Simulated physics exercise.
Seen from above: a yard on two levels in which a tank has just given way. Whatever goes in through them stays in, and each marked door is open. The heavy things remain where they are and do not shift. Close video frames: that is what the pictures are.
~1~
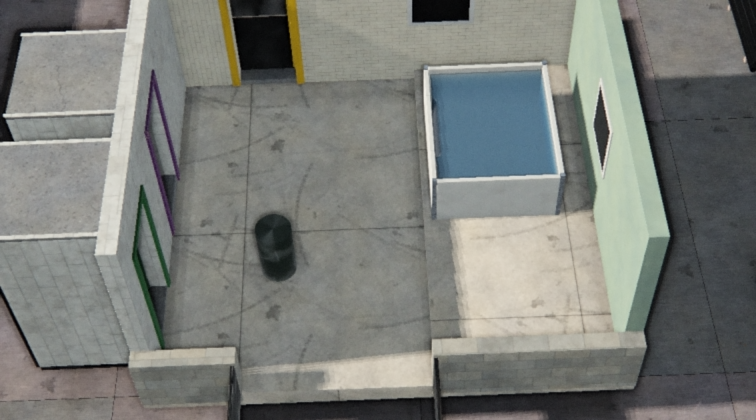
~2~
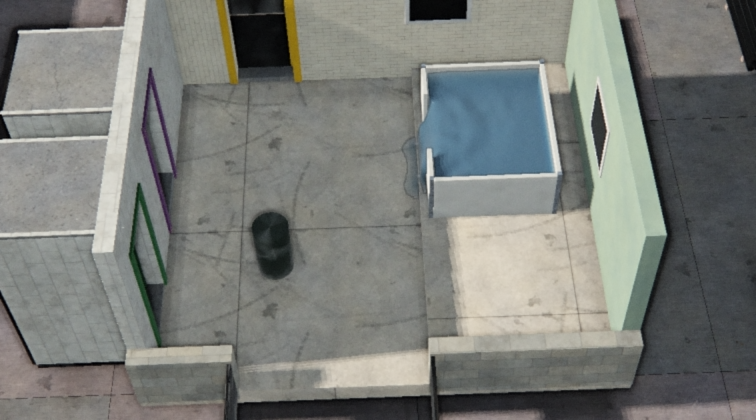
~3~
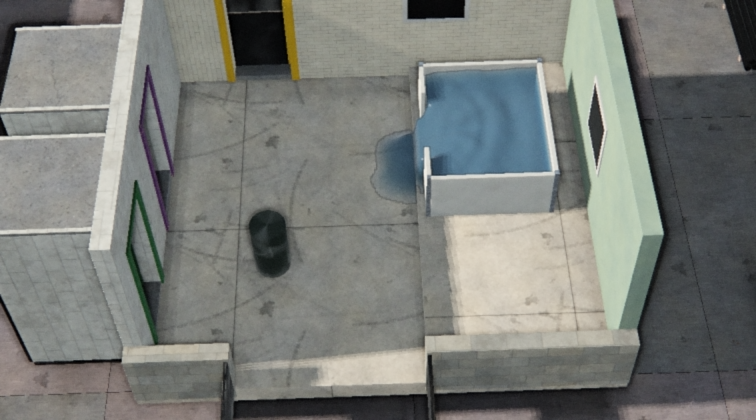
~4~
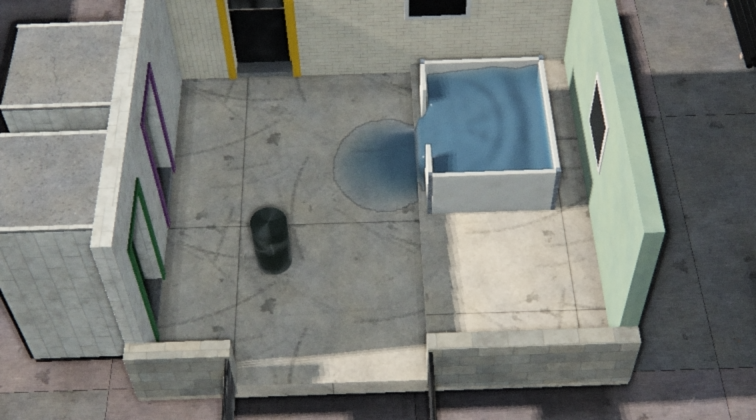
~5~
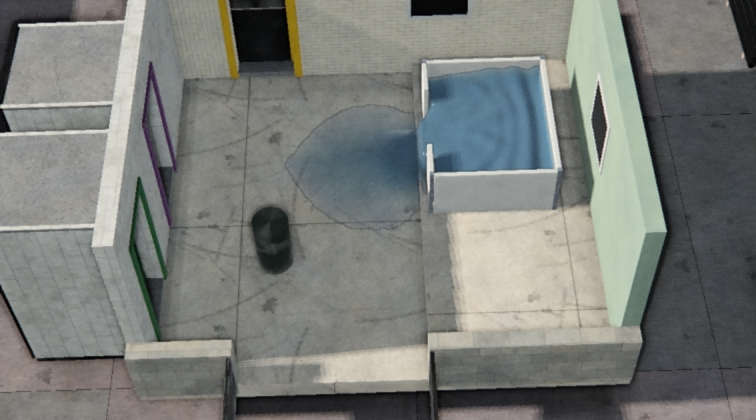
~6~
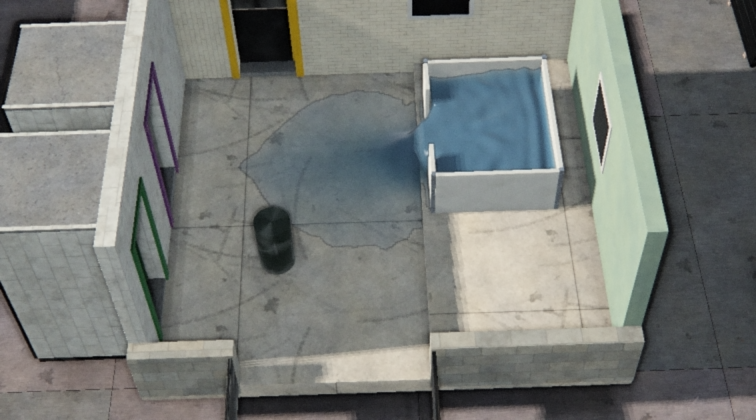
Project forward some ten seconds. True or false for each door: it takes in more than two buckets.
For the yellow door, true; for the green door, true; for the purple door, true.
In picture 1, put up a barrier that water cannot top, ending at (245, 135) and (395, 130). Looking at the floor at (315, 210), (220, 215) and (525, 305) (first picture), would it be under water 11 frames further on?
Submerged; submerged; untouched.
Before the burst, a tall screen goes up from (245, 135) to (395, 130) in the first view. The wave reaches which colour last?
Answer: The door marked yellow.
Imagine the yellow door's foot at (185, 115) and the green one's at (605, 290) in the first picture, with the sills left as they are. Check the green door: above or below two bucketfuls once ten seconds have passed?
Taken on its own, the green door stays beneath the limit.
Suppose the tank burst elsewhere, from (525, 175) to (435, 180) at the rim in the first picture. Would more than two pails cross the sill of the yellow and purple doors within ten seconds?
The yellow door stays within the limit, the purple door stays within the limit.
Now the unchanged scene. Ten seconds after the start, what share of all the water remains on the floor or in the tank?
Near 68 in a hundred.
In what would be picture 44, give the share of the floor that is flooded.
70 %.
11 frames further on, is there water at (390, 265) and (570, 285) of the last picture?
Same order as asked: Dry as before, dry as before.
A moment on, water covers 45 % of the floor; the yellow door wet at the sill, nothing in, the green door not reached, the purple door under two buckets in.
Next, water covers 55 % of the floor; the yellow door under two buckets in, the green door under two buckets in, the purple door over two buckets in.
Then, water covers 55 % of the floor; the yellow door over two buckets in, the green door under two buckets in, the purple door far over two buckets in.
Later, water covers 70 % of the floor; the yellow door over two buckets in, the green door over two buckets in, the purple door far over two buckets in.
In the end, water covers 70 % of the floor; the yellow door over two buckets in, the green door far over two buckets in, the purple door far over two buckets in.
